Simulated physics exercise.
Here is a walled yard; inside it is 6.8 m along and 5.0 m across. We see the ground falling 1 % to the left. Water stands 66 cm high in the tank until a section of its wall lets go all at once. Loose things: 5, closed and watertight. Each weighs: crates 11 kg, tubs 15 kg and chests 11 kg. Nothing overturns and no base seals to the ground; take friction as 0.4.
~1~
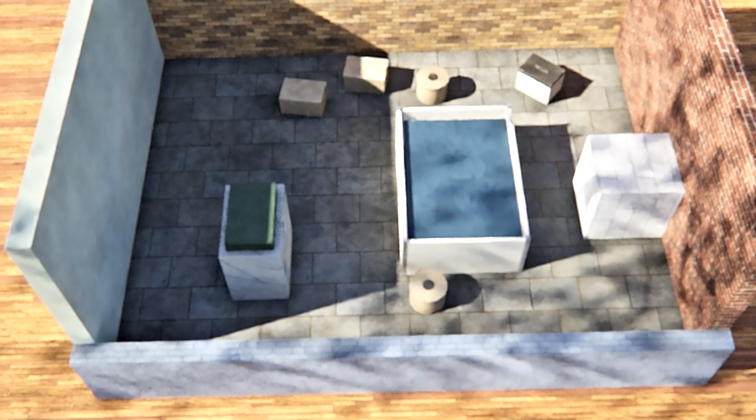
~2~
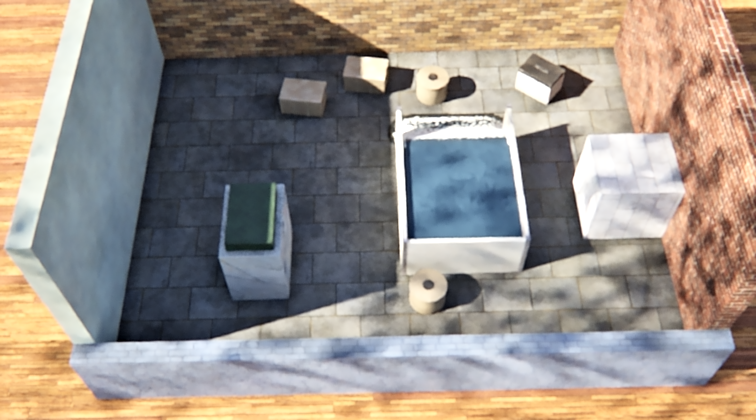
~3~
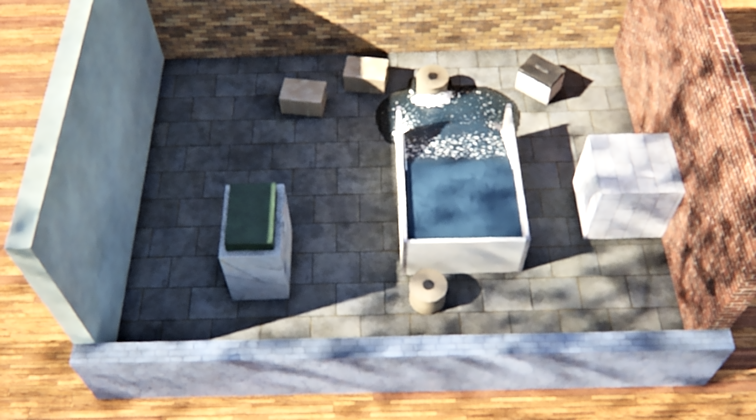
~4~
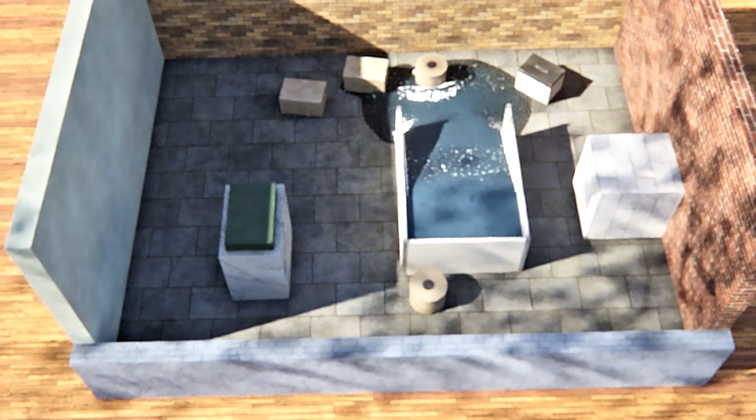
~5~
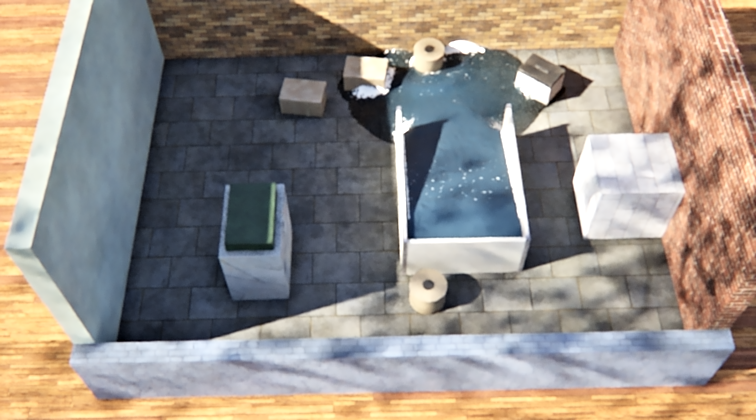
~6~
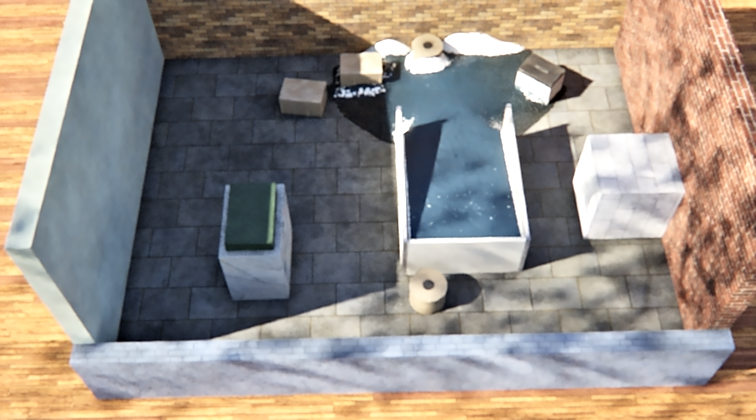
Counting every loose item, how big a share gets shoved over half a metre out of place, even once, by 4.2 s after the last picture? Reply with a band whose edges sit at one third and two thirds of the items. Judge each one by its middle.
Band: Two thirds or above.
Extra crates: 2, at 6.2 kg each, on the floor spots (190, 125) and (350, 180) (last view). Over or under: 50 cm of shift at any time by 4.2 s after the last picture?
Taking them in order: Above the mark and below the mark.
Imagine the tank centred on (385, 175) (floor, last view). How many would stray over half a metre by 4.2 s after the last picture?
Then 4 of them would.
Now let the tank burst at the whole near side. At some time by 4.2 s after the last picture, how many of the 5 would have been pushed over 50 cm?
You'd get 1 in that case.
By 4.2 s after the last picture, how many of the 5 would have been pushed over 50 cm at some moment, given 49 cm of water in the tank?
I count 4 of them in that case.
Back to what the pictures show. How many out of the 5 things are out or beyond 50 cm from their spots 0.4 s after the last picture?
At that moment it comes to 2.
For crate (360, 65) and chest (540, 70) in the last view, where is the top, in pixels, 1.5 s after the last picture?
First one near (205, 74), second near (609, 69).
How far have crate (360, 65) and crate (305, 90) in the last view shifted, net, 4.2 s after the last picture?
Shifts in order: 350 cm; 100 cm.
Then, 0.4 s after the last picture 2 of 5 are over 50 cm from their spots; 1 afloat.
Then, 1.5 s after the last picture 3 of 5 are over 50 cm from their spots; 2 afloat.
Then, 2.8 s after the last picture 4 of 5 are over 50 cm from their spots; 1 afloat.
Then, 4.2 s after the last picture 4 of 5 are over 50 cm from their spots, and 4 have been at some point; 1 afloat.
